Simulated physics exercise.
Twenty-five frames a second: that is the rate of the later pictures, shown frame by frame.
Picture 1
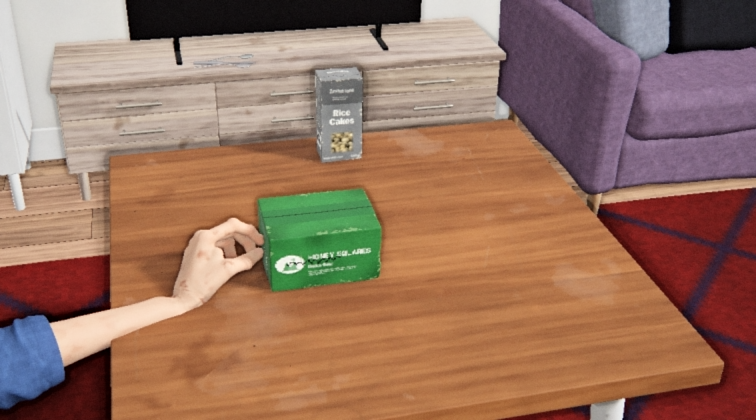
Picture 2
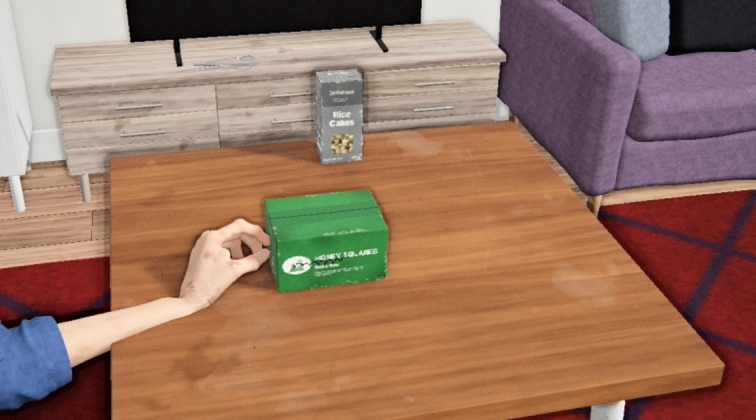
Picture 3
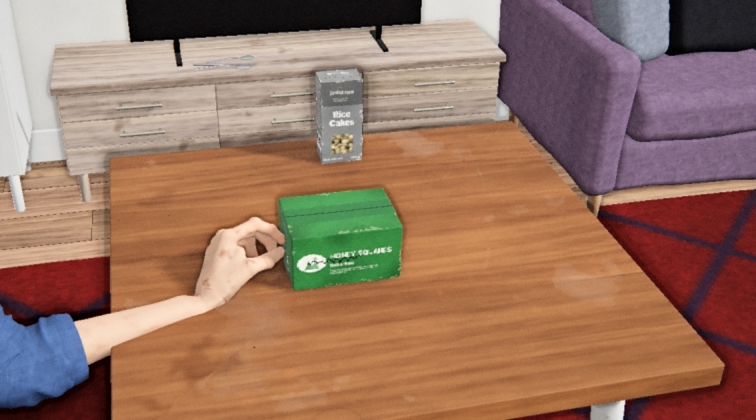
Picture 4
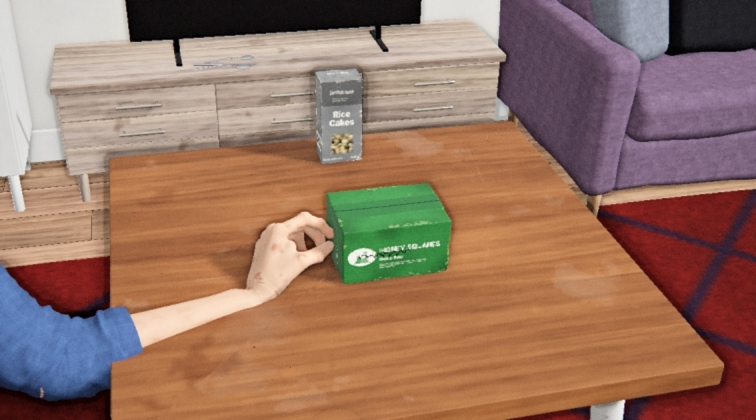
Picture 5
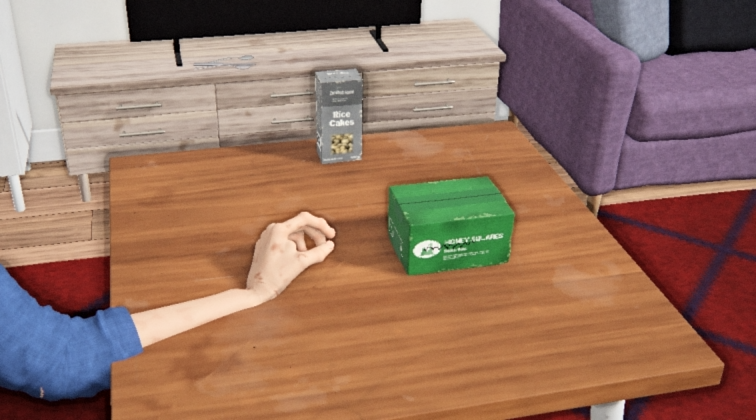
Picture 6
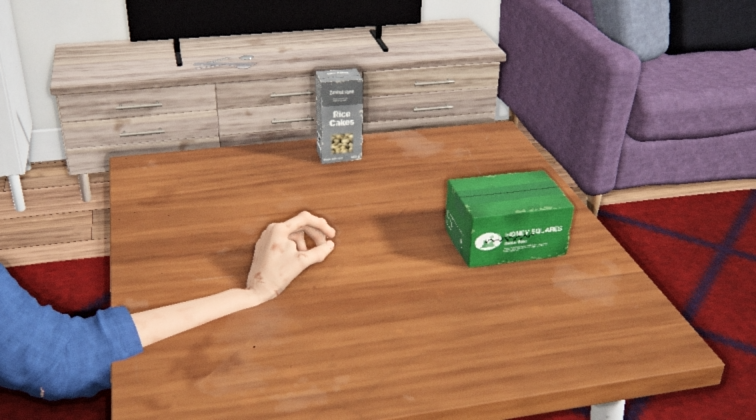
On a wooden table, a hand pushes a green box right, and it slides away.
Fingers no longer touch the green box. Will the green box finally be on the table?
No - I expect it will be clear of the table.
Then, 0.10 s later than the last frame, green box now off the table.
Then, 0.30 s later than the last frame, things are still on the move.
Then, 0.40 s later than the last frame, as before.
When it is over, off the table, green box.
